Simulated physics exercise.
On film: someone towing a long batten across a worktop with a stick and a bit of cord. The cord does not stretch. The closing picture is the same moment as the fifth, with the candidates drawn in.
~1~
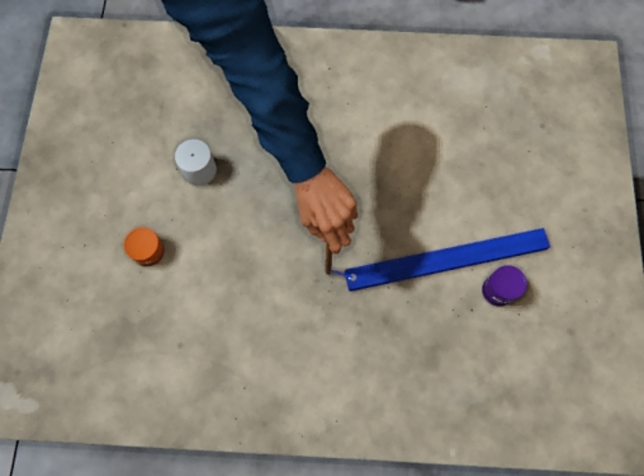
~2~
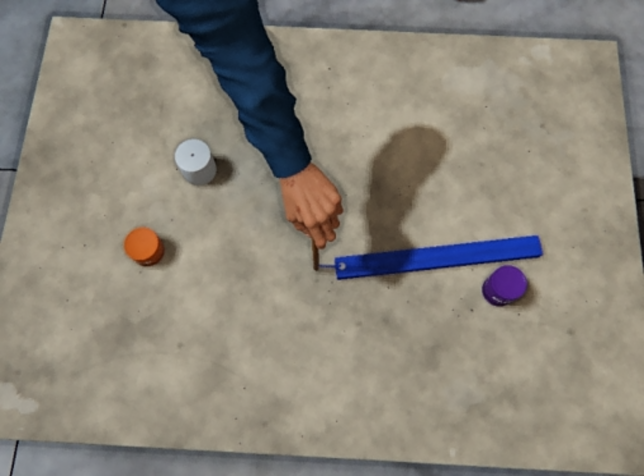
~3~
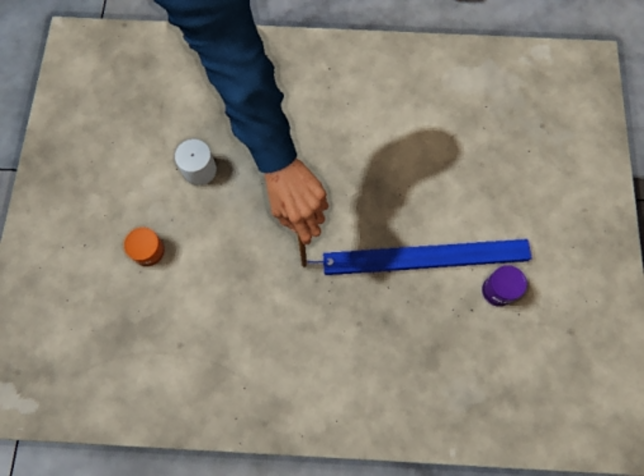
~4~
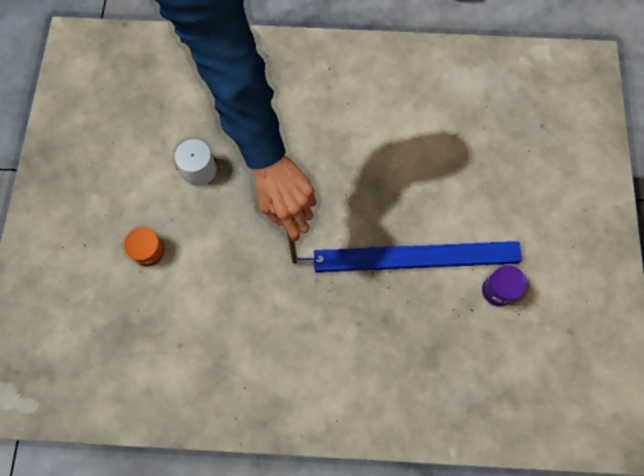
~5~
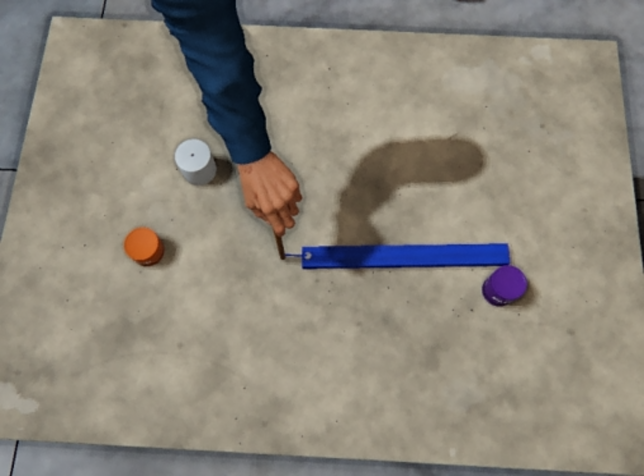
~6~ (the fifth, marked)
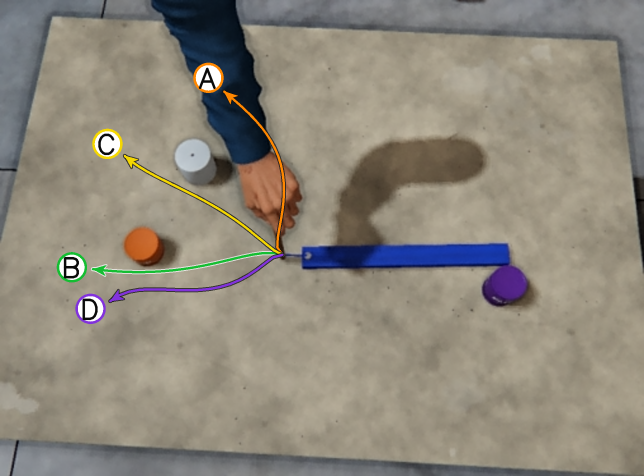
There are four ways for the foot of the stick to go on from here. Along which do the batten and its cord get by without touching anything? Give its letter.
D.
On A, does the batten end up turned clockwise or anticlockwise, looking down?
It turns clockwise.
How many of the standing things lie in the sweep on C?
One.
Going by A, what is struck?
It meets the purple jar.
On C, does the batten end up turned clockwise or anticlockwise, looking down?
On that path, clockwise.
On the marked copy, A from (282, 255) via (279, 157) to (224, 92); B from (282, 255) via (183, 269) to (93, 269); C from (282, 255) via (204, 201) to (125, 156); D from (282, 255) via (200, 290) to (110, 301).
Following D. Soon after the start, foot of the stick (228, 285), middle of the batten (351, 264).
Later, foot of the stick (165, 290), middle of the batten (290, 274).
In the end, foot of the stick (111, 302), middle of the batten (236, 281); nothing has been touched.
As for the rest, A meets the purple jar; B meets the orange tub; C meets the white tin.
